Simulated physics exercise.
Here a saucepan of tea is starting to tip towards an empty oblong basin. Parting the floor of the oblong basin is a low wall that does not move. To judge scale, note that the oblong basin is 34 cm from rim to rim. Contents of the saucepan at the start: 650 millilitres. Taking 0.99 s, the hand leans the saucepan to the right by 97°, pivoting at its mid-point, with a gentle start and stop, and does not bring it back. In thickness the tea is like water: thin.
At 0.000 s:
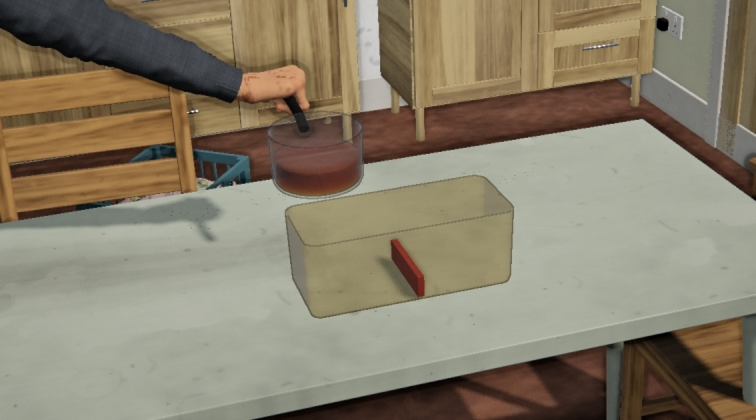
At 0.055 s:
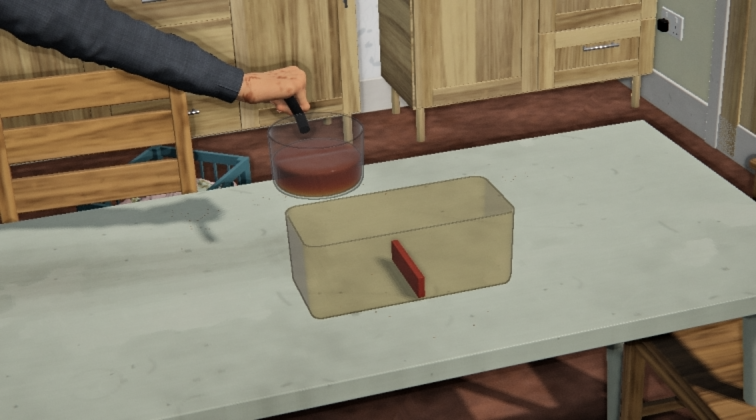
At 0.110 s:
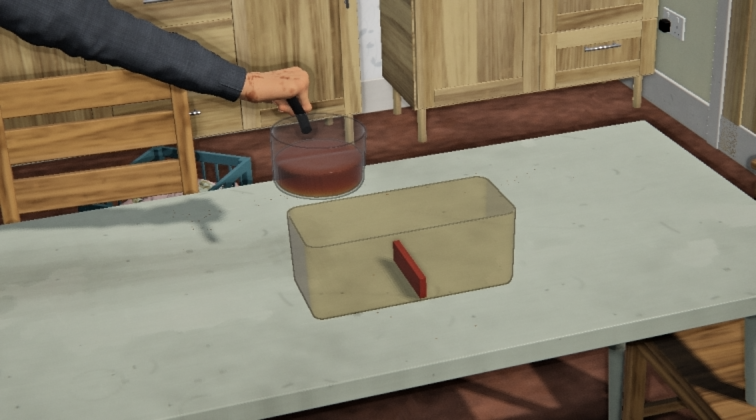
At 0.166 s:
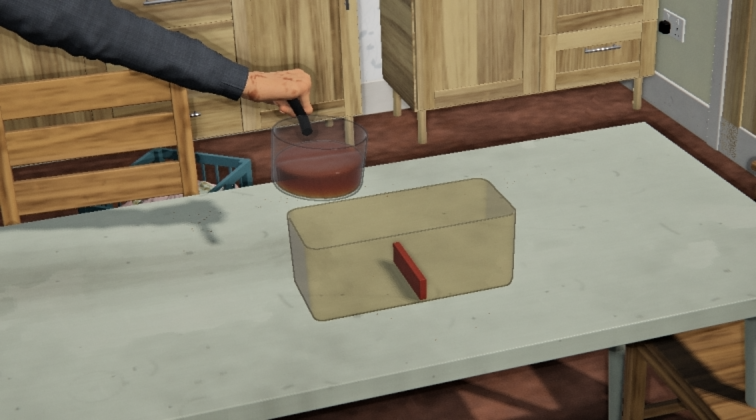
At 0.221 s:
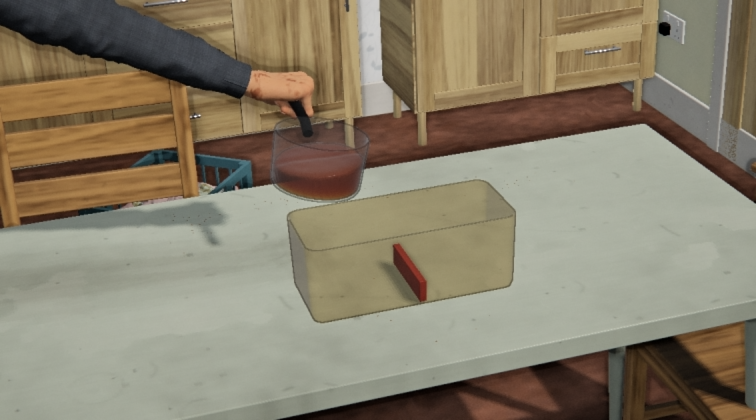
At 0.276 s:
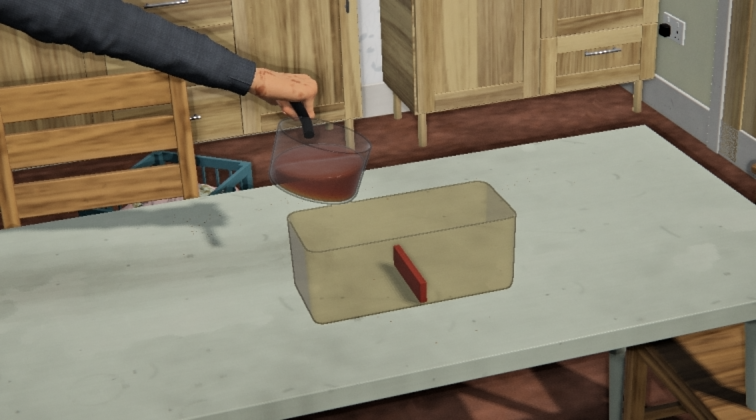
A dark-sleeved arm reaches in from the left over a pale tabletop in a room with wooden cupboards, seen from slightly above. The hand grips the black handle of a clear saucepan of reddish-brown tea, behind an empty, see-through yellowish oblong basin with a low red wall inside. The hand slowly leans the saucepan rightward, and the tea shifts within it while the basin stays still.
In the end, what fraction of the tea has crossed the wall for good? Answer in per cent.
In the end about 29 per cent has crossed for good.
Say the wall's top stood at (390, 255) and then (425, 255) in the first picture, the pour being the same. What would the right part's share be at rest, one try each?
First try about 70 %, second try about 5 %.
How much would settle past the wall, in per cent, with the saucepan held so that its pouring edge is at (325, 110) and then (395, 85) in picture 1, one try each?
In turn about 10 and 90 per cent.
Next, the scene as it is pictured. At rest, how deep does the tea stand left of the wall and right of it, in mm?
I'd say close to 18 mm on the left, close to 8 mm on the right.
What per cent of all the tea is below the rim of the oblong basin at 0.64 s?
Fraction in basin: Approx. 4%.
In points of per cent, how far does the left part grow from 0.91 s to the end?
34 %.
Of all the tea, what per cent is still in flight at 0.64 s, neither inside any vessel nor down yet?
Around 22 percent.
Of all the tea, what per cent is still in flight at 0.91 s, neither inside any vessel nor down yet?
Estimate: About 12 in a hundred.
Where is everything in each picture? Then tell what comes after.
In the first frame, it leans 0°; its right rim is at (360, 123); the tea meets the walls at (272, 160) and (359, 147); the oblong basin's rim runs from (294, 228) to (499, 193); the wall's top is at (407, 258).
In the second frame, it leans 1°; its right rim is at (361, 125); the tea meets the walls at (273, 161) and (359, 148).
In the third frame, it leans 3°; its right rim is at (363, 127); the tea meets the walls at (274, 161) and (360, 148).
In the fourth frame, it leans 7°; its right rim is at (365, 131); the tea meets the walls at (274, 163) and (361, 150).
In the fifth frame, it leans 11°; its right rim is at (367, 136); the tea meets the walls at (273, 164) and (361, 151).
In the sixth frame, it leans 17°; its right rim is at (368, 142); the tea meets the walls at (272, 166) and (362, 153).
After 0.64 s the tilt is 70° and 74 per cent is still to pour, 4 is left of the wall and 0 right of it.
After 0.91 s the tilt is 95° and 24 per cent is still to pour, 37 is left of the wall and 27 right of it.
After 1.19 s the tilt is 97° and 5 per cent is still to pour, 64 is left of the wall and 28 right of it.
After 1.49 s the tilt is 97° and 1 per cent is still to pour, 69 is left of the wall and 29 right of it.
In the end 70 per cent lies left of the wall, 29 right of it and 0 outside.
